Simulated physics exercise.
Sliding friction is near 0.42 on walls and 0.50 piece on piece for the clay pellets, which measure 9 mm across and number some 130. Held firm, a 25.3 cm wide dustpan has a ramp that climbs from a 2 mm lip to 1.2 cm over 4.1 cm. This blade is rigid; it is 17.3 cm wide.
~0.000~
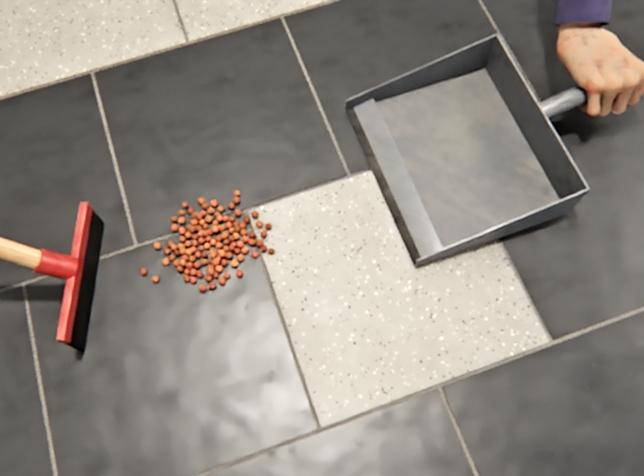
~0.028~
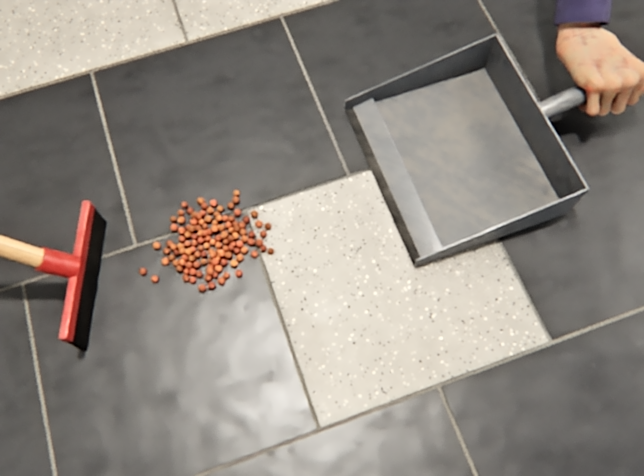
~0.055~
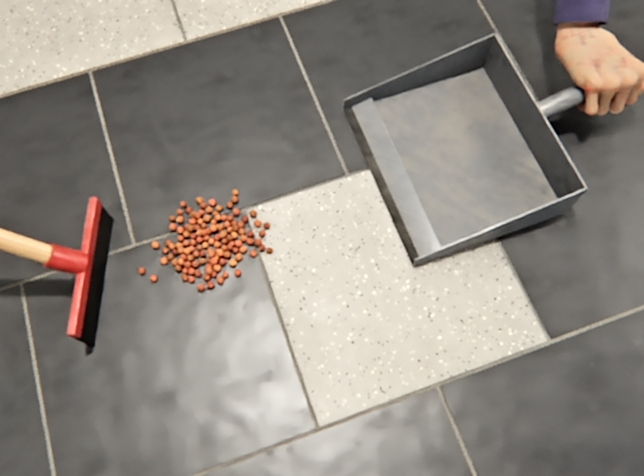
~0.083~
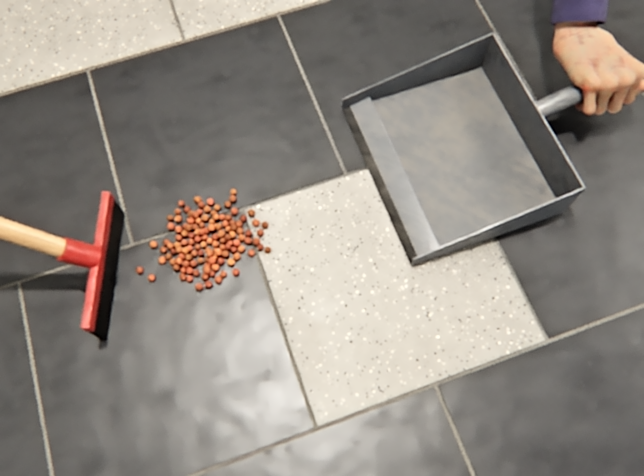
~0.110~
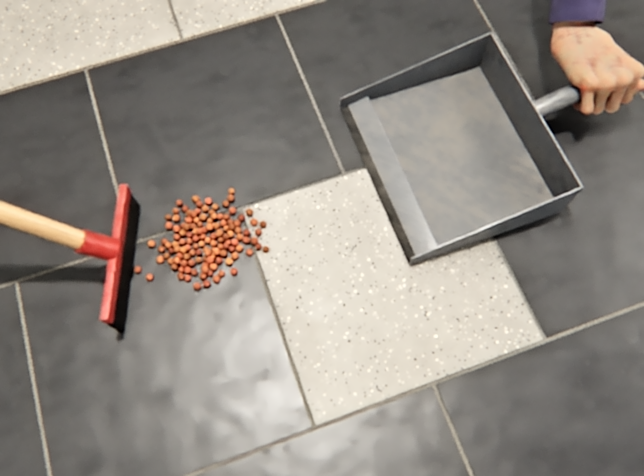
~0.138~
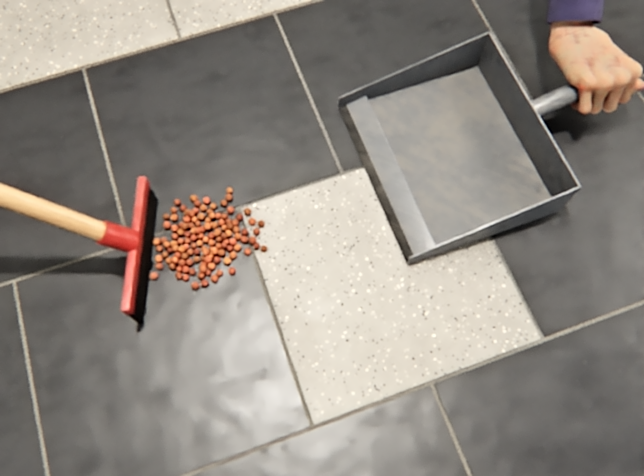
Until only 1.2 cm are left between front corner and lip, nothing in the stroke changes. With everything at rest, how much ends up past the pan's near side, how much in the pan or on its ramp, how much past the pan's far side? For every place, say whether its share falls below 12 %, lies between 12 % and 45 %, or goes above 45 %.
Near side: A solid amount; pan: A solid amount; far side: A sprinkling.
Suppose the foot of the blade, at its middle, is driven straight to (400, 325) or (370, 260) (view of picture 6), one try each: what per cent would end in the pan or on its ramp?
The two tries give about 0 and 20 percent.
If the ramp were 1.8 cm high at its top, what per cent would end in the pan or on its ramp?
I'd expect close to 20 per cent.
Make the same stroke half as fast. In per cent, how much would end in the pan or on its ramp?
It would be around 10 per cent.
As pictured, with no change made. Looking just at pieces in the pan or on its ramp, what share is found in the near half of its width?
Roughly 60 per cent.
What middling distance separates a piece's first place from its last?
24 cm, roughly.
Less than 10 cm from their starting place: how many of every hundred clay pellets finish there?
0 percent, roughly.
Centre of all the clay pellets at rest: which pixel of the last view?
Resting centre estimate: Around (381, 212).
Then, at 0.29 s, middle of the blade 16 cm from the lip; 0 % over the lip, far side 0 %, near side 0 %.
After 0.39 s, middle of the blade 7 cm from the lip; 0 % over the lip, far side 0 %, near side 10 %.
Then, at 0.62 s, middle of the blade 4 cm from the lip; 30 % over the lip, far side 0 %, near side 20 %.
In the end, at 1.1 s, near side 20 %, pan 25 %, far side 0 %, in front of the lip or behind the blade 55 %.
